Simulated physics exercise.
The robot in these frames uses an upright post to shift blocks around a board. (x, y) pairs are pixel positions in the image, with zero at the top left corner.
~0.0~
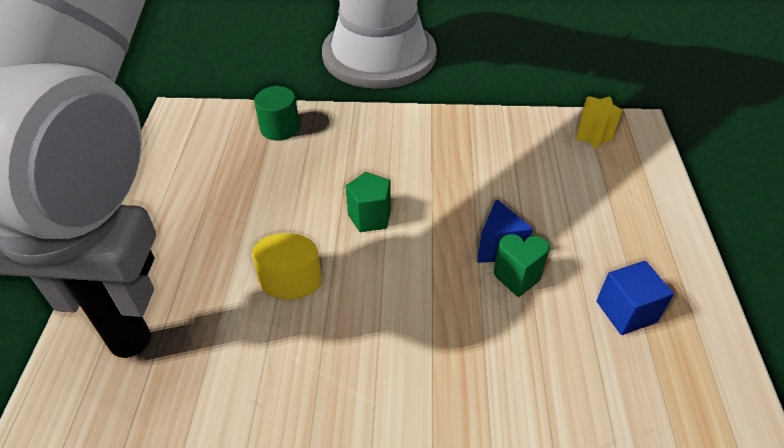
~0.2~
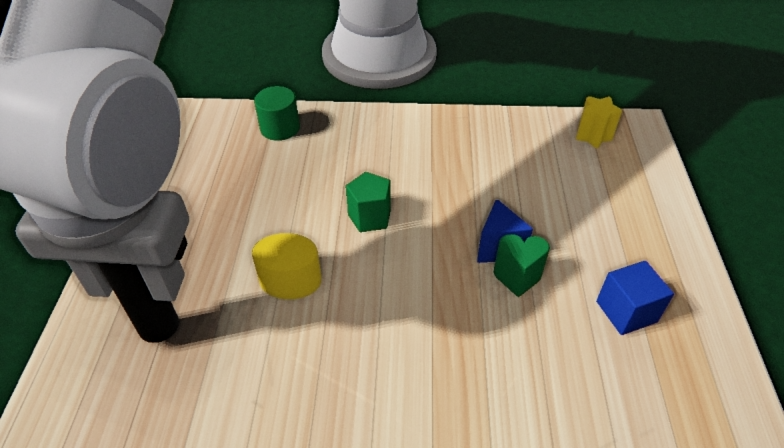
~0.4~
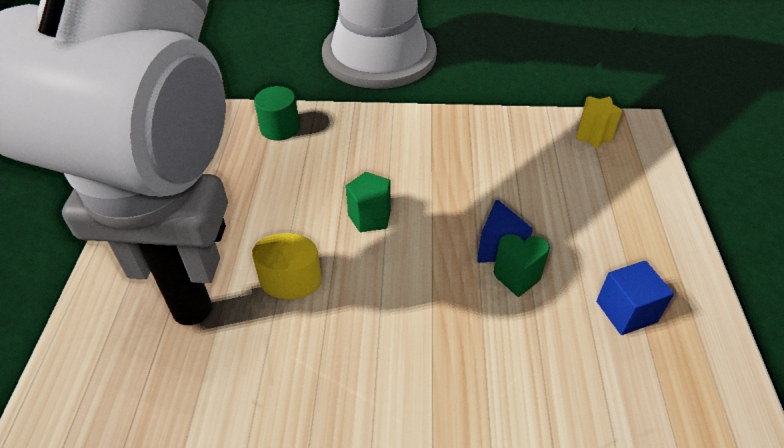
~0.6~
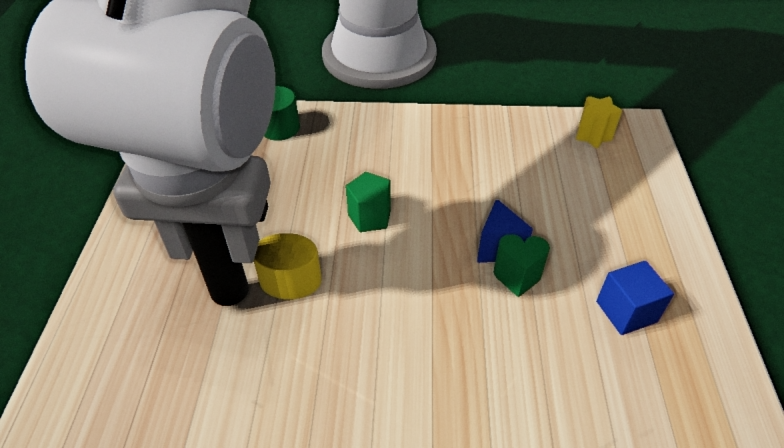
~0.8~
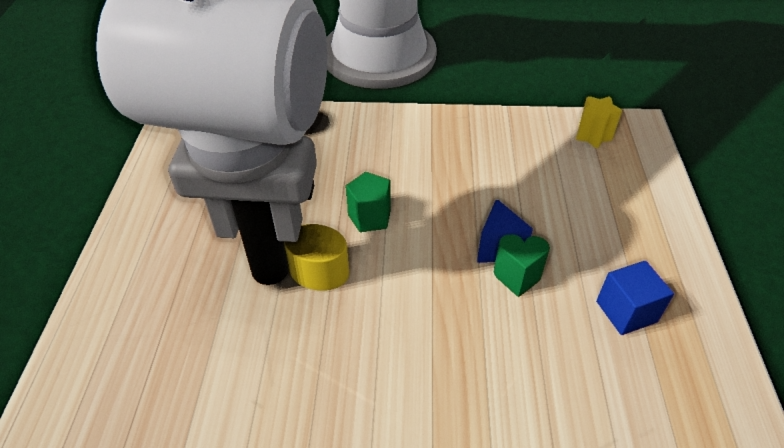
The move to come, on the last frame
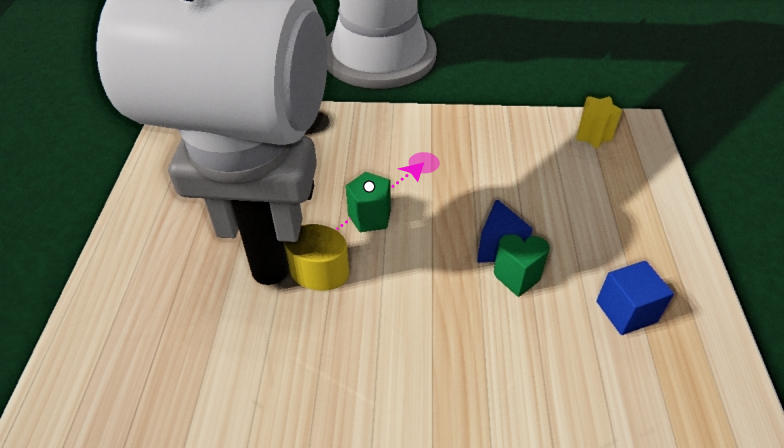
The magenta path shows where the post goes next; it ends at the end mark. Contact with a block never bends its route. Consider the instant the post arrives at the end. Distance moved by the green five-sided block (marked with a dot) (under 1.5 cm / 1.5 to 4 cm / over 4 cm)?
Shift of over 4 cm.
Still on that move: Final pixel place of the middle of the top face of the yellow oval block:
Somewhere near (356, 229).
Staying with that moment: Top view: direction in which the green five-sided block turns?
Rotation: Clockwise.
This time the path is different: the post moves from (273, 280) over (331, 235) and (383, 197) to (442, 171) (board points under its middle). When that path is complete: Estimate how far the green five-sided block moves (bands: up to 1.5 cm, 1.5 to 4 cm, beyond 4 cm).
The best fit is over 4 cm.
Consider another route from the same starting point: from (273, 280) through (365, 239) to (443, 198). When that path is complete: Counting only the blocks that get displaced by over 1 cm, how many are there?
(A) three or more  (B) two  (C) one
(B)
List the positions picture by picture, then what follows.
In the first picture, post's lower end at (130, 341); yellow oval block at (284, 250); green five-sided block at (369, 187).
In the second picture, post at (159, 326); blocks still.
In the third picture, post at (192, 310); blocks still.
In the fourth picture, post at (230, 291); blocks still.
In the fifth picture, post at (270, 271); yellow oval block at (315, 241); green five-sided block at (369, 187).
Drawn move, straight from (273, 280) to (424, 163); the dot is on the green five-sided block.
The first path, step by step. One third of the way, post at (329, 226); yellow oval block at (356, 229), turned 75° clockwise.
Two thirds of the way, post at (380, 187); yellow oval block at (356, 229), turned 75° clockwise; green five-sided block at (416, 168), turned 40° clockwise.
At the end, post at (425, 153); yellow oval block at (356, 229), turned 75° clockwise; green five-sided block at (430, 165), turned 70° clockwise.
